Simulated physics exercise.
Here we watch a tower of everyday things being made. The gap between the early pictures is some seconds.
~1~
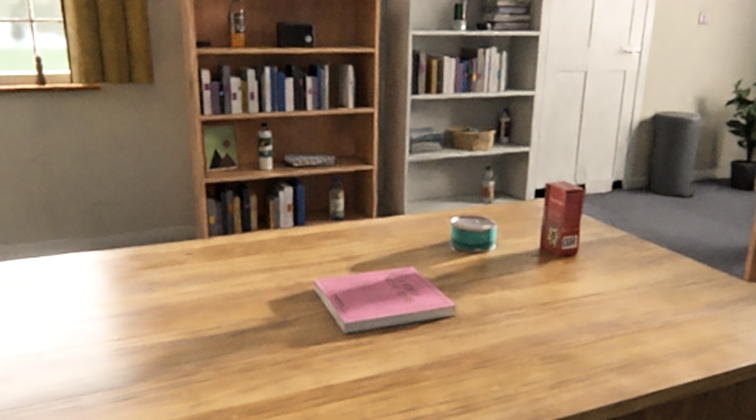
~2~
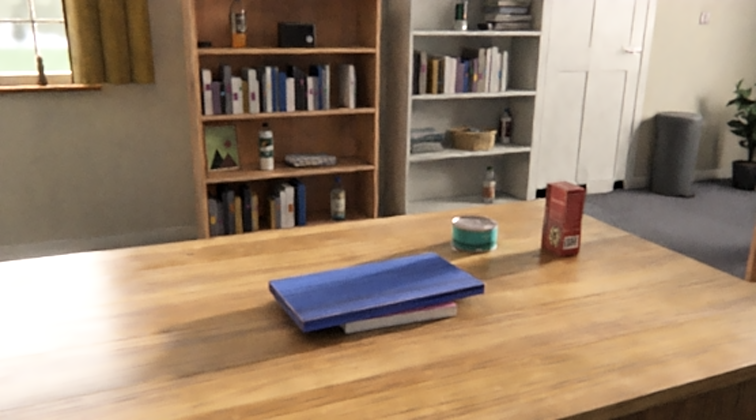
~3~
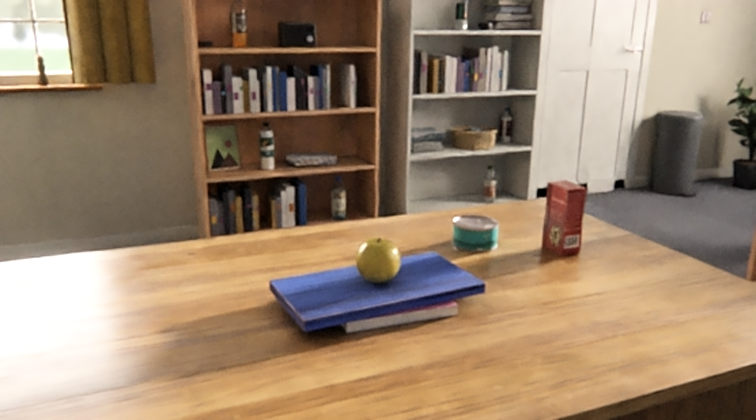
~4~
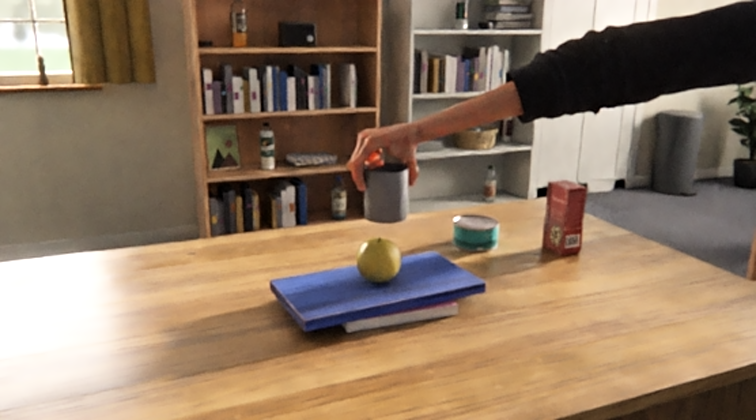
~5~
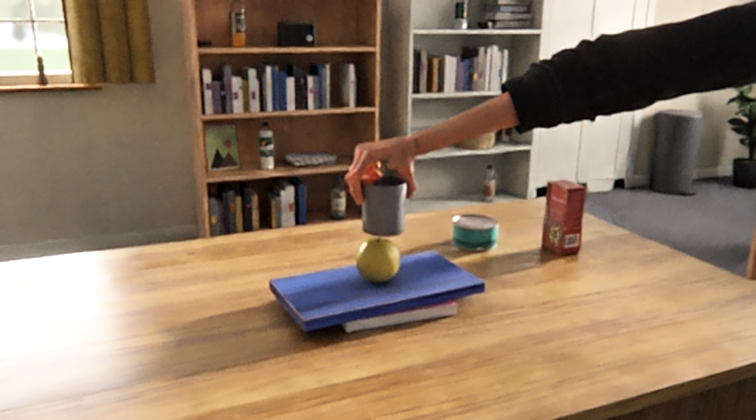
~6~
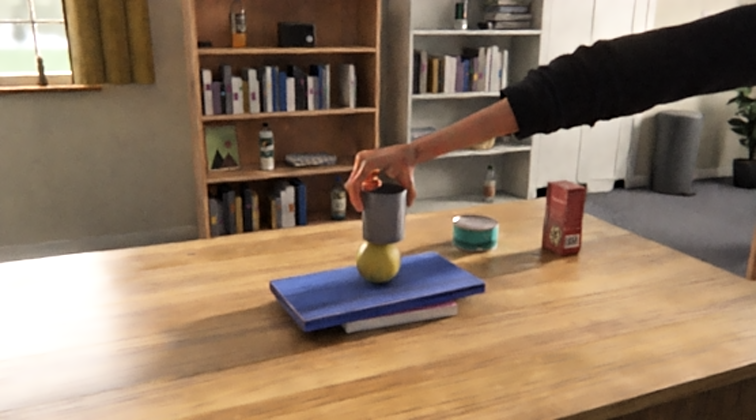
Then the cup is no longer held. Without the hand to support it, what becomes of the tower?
The tower collapses.
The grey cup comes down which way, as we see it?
It goes rightward.
Then, 0.40 s past the last view, grey cup now fallen.
Then, 0.80 s past the last view, nothing new.
Finally, fallen, grey cup; the other 5 still in place. Final places as the last picture's camera would see them, grey cup near (442, 254). The pile comes apart.
